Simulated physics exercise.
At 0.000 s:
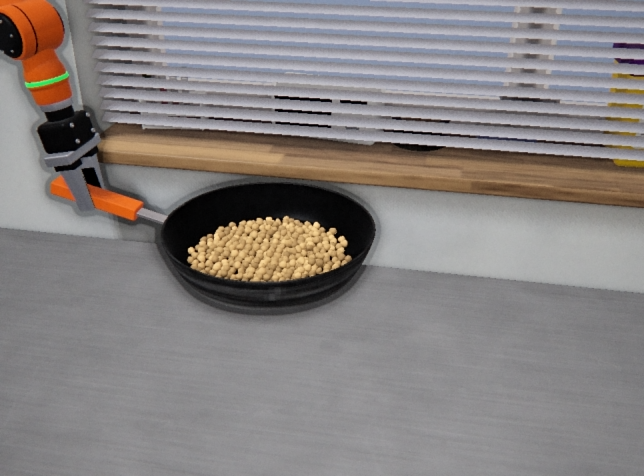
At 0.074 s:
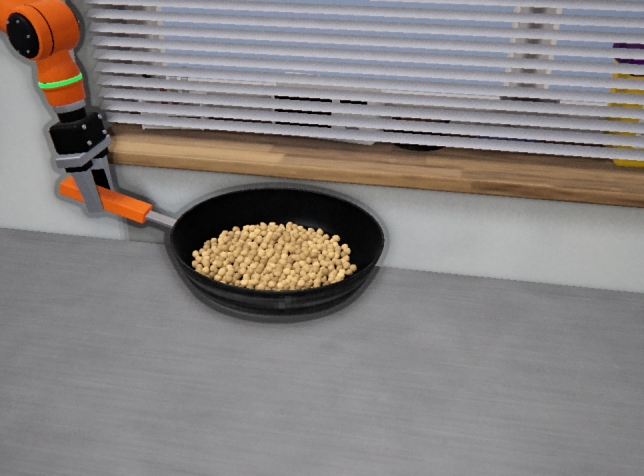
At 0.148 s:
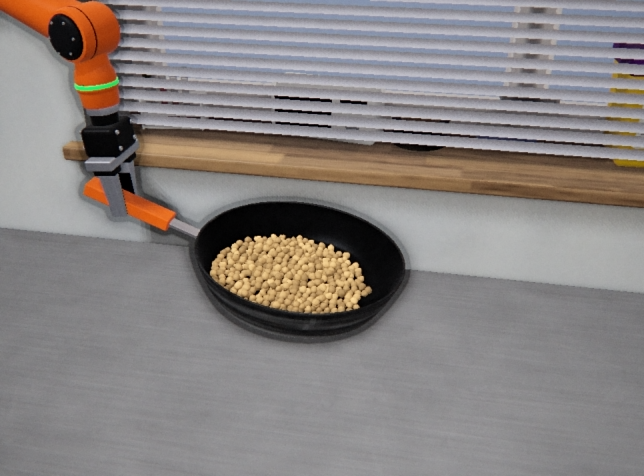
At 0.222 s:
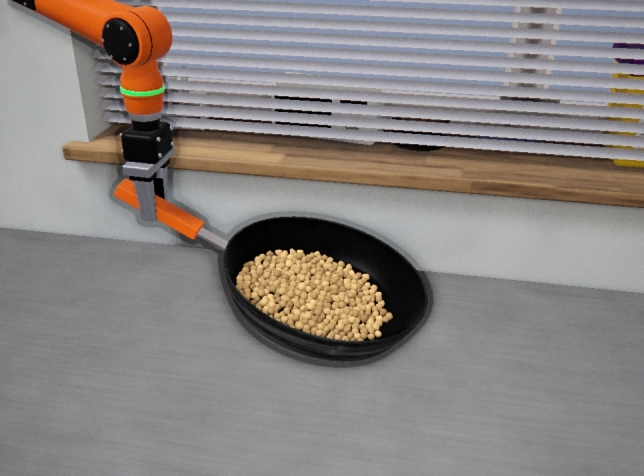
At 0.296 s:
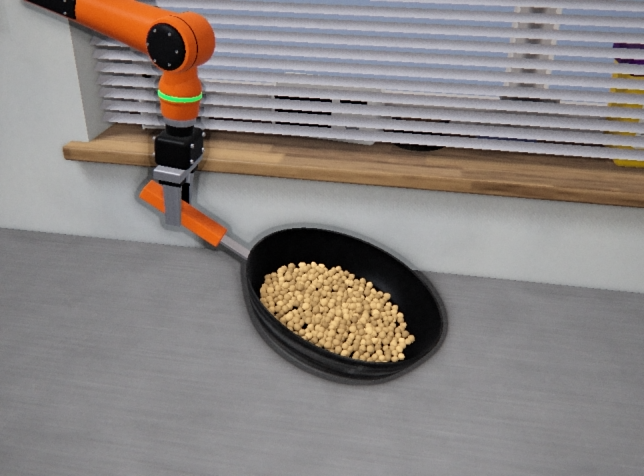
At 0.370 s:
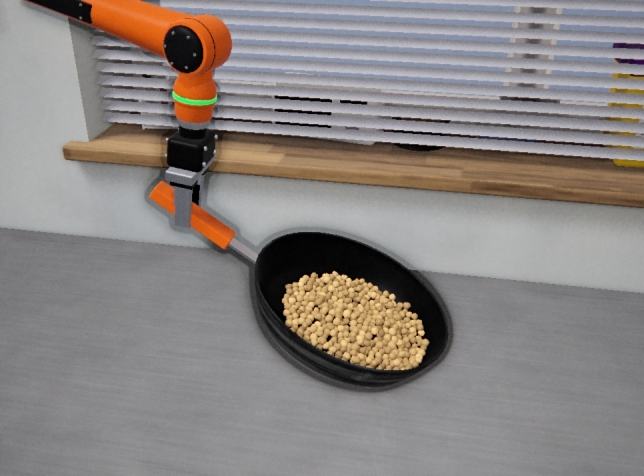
Orange robot arm gripping a black frying pan of chickpeas by its handle, moving it rightward while gradually tilting it forward.
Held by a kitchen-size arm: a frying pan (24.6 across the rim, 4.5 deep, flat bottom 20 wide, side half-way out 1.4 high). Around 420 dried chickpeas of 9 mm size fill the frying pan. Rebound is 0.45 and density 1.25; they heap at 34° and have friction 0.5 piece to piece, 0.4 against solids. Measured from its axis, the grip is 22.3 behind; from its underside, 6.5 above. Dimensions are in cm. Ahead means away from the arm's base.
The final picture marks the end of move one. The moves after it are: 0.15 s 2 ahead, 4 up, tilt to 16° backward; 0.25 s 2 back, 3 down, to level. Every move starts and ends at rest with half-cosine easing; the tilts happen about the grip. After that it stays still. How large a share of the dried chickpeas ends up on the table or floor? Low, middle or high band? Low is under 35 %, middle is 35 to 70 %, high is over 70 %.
High band.
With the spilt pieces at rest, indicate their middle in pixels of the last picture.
Close to (580, 451) in pixels.
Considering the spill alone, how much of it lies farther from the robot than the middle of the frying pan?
That share is close to 100 percent.
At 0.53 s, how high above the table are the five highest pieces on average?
45 cm or so.
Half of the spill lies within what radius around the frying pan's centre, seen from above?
Roughly 30 centimetres.
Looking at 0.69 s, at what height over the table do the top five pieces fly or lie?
Roughly 63 cm high.
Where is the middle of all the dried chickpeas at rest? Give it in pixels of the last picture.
Centre at rest: About (577, 451).
After 0.53 s, tilted 16° backward, highest piece 46 above the table; 409 in the frying pan, 15 in flight or on a rim.
After 0.69 s, tilted 4° backward, highest piece 64 above the table; 24 in the frying pan, 400 in flight or on a rim.
After 0.97 s, level, highest piece 36 above the table; 251 on the table or floor, 23 in the frying pan, 150 in flight or on a rim.
After 2.02 s, level, highest piece 24 above the table; 400 on the table or floor, 24 in the frying pan.
In the end, 400 on the table or floor, 24 in the frying pan. That is 94 % on the table or floor.
